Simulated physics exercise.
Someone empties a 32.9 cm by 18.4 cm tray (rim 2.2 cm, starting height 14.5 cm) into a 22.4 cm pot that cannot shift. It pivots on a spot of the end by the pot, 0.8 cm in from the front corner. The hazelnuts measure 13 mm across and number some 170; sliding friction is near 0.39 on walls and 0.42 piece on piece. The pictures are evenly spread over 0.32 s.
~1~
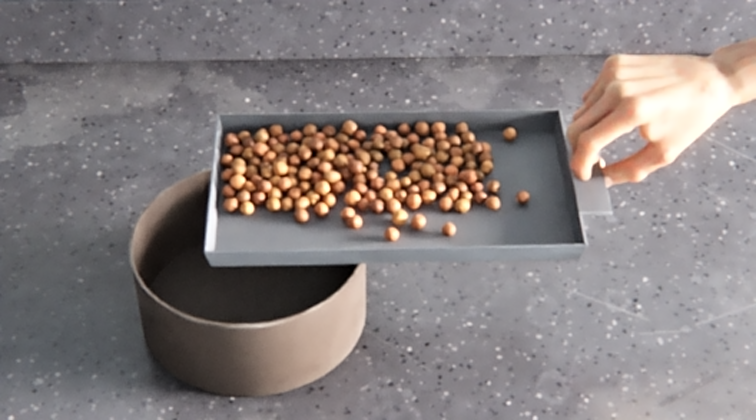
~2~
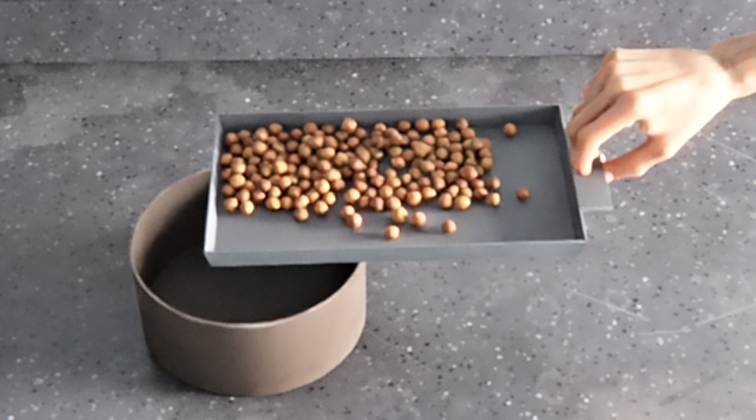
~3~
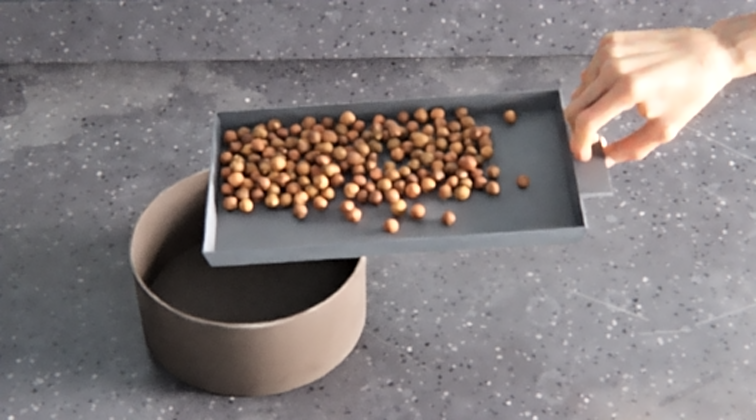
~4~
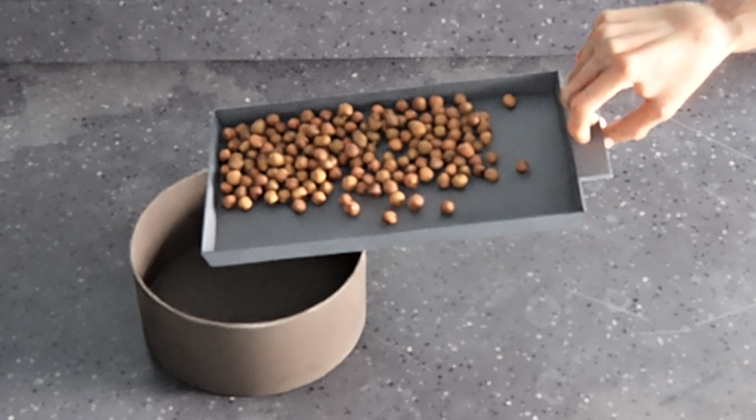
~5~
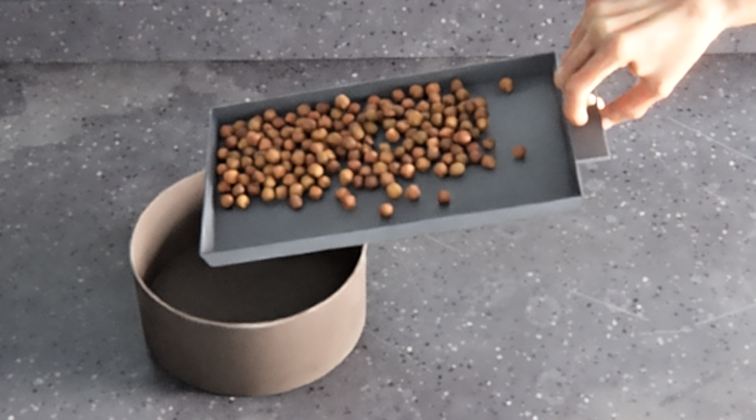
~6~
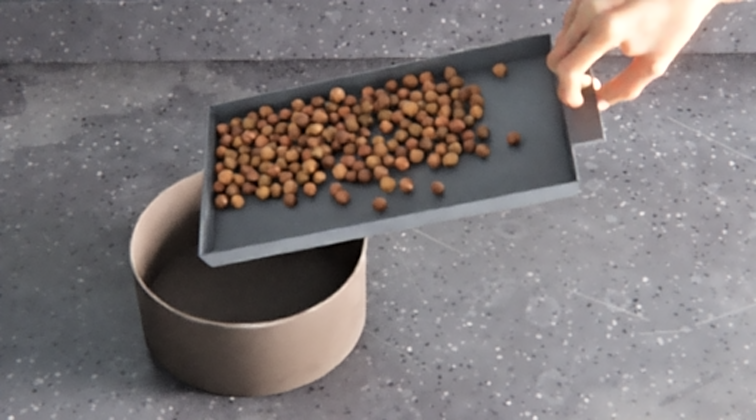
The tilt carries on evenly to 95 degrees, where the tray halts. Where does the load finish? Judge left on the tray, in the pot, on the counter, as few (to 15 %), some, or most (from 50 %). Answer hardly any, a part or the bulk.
Left on the tray: Hardly any; in the pot: A part; on the counter: The bulk.
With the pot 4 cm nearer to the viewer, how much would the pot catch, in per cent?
Then about 60 per cent.
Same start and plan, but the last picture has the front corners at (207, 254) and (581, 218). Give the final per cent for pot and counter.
Pot 0, counter 100.
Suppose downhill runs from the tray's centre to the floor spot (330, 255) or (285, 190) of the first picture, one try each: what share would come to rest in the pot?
About 0 and 75 per cent.
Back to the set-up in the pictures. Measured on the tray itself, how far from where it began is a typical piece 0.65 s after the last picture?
Roughly 7 cm.
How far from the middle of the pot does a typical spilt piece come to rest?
Roughly 26 cm.
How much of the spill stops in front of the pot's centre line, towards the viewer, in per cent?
Some 80 per cent.
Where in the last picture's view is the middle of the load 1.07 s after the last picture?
Around (200, 147).
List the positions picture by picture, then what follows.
Tray tilt 0 degrees, front corners at (210, 248) and (581, 242); middle of the pieces at (360, 172); pot at (248, 239), in the first picture.
Tray tilt 1 degrees, front corners at (210, 248) and (581, 237); middle of the pieces at (360, 169), in the second picture.
Tray tilt 4 degrees, front corners at (208, 249) and (581, 225), lowest corner left front; middle of the pieces at (359, 163), in the third picture.
Tray tilt 8 degrees, front corners at (207, 249) and (580, 209), lowest corner left front; middle of the pieces at (358, 155), in the fourth picture.
Tray tilt 12 degrees, front corners at (205, 250) and (577, 193), lowest corner left front; middle of the pieces at (355, 147), in the fifth picture.
Tray tilt 15 degrees, front corners at (204, 251) and (573, 178), lowest corner left front; middle of the pieces at (351, 140); pot at (248, 239), in the sixth picture.
Then, 0.65 s after the last picture, tilt 53 degrees; the tray holds 100 %, the pot 0 %.
Then, 1.07 s after the last picture, tilt 77 degrees; the tray holds 95 %, the pot 0 %.
Then, 1.58 s after the last picture, tilt 95 degrees; the tray holds 5 %, the pot 30 %.
In the end, tray 0 %, pot 35 %, counter 65 %.
